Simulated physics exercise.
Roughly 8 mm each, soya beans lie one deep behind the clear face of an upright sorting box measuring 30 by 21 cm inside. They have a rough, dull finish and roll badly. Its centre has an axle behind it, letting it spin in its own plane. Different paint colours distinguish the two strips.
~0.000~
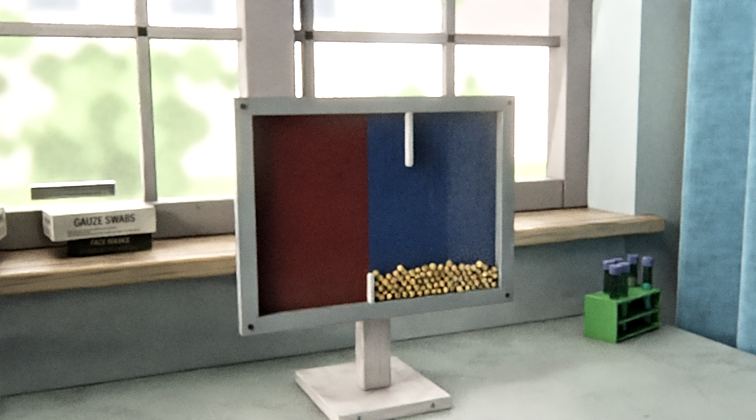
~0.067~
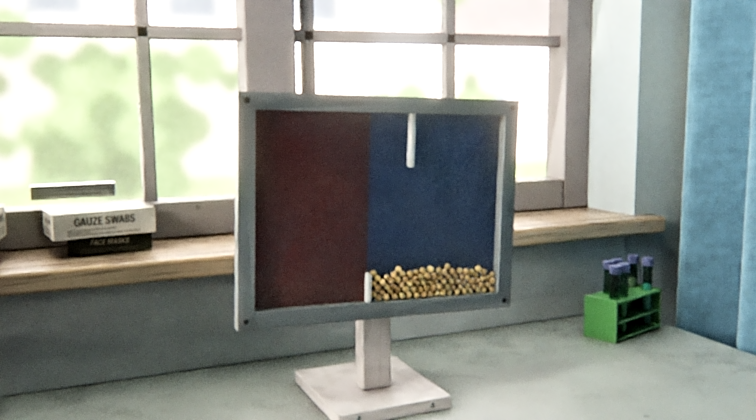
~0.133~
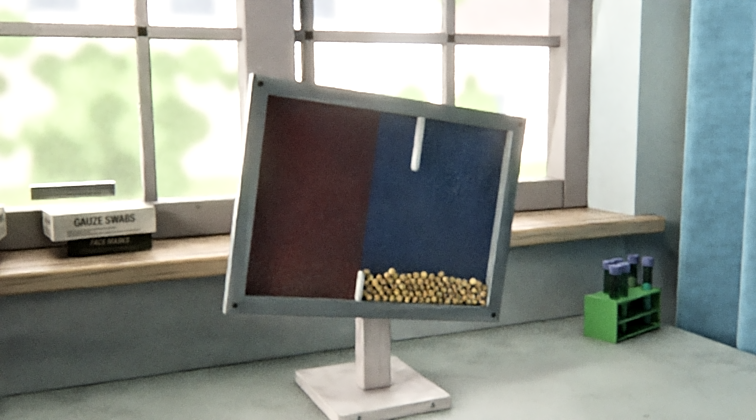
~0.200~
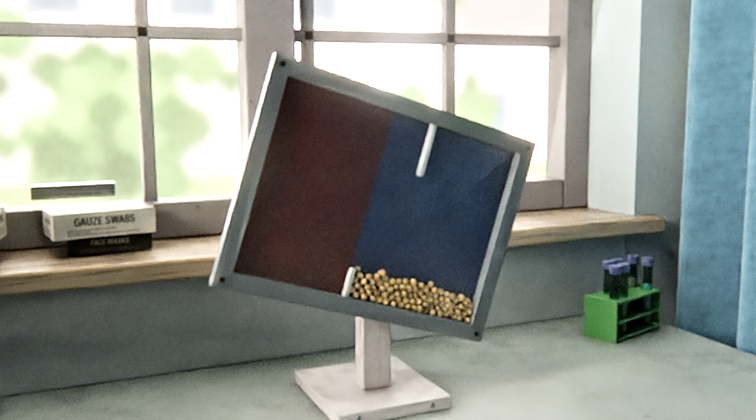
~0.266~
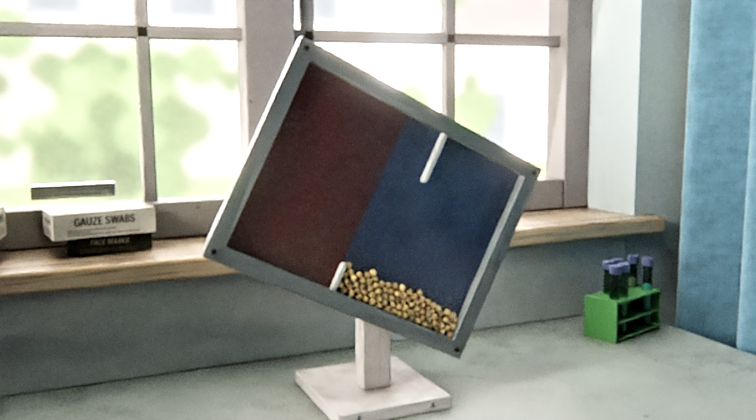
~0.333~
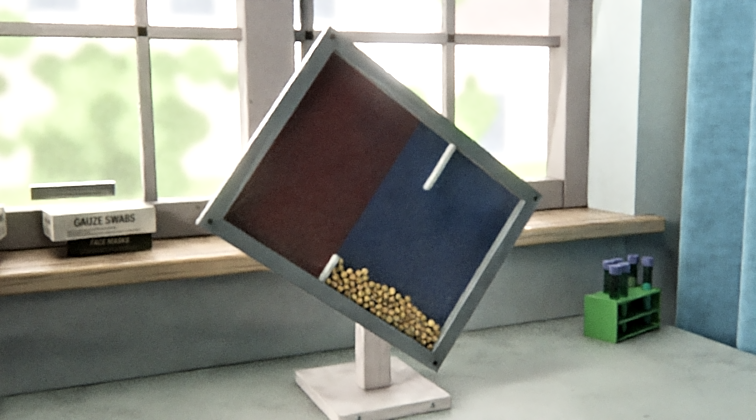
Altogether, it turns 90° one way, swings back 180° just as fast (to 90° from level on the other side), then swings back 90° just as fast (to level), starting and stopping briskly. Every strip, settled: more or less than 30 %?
Red strip more; blue strip less.
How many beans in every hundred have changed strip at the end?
I'd guess roughly 75 percent, give or take.
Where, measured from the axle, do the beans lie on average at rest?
Some 8 cm left and 8 cm below.
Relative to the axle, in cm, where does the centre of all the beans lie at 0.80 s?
Offset approx. 7 cm left, 11 cm below.
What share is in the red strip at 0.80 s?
The share there is close to 0 per cent.
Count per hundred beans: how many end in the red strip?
Share at rest: Approx. 75 %.
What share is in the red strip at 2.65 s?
Around 75 per cent.
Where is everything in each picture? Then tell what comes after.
In the first picture, level; about 90 beans; beans' middle (437, 280); highest (401, 269); red (312, 213), blue (435, 204).
In the second picture, turned 2° clockwise; beans' middle (434, 283); highest (399, 269).
In the third picture, turned 9° clockwise; beans' middle (426, 289); highest (367, 272); wall ends (362, 274), (415, 168).
In the fourth picture, turned 18° clockwise; beans' middle (414, 297); highest (357, 270).
In the fifth picture, turned 27° clockwise; beans' middle (401, 302); highest (349, 265).
In the sixth picture, turned 36° clockwise; beans' middle (387, 306); highest (340, 261); red (325, 167), blue (425, 238).
After 0.80 s, it stands 90° clockwise; the beans' middle is 7 cm left of and 11 cm below the centre; blue 100 %.
After 2.65 s, it stands 45° anticlockwise; the beans' middle is 3 cm left of and 11 cm below the centre; red 75 %, blue 25 %.
After 3.05 s, it stands level; the beans' middle is 9 cm left of and 7 cm below the centre; red 75 %, blue 25 %.
Settled by 3.8 s, it stands level; red 75 %, blue 25 %.
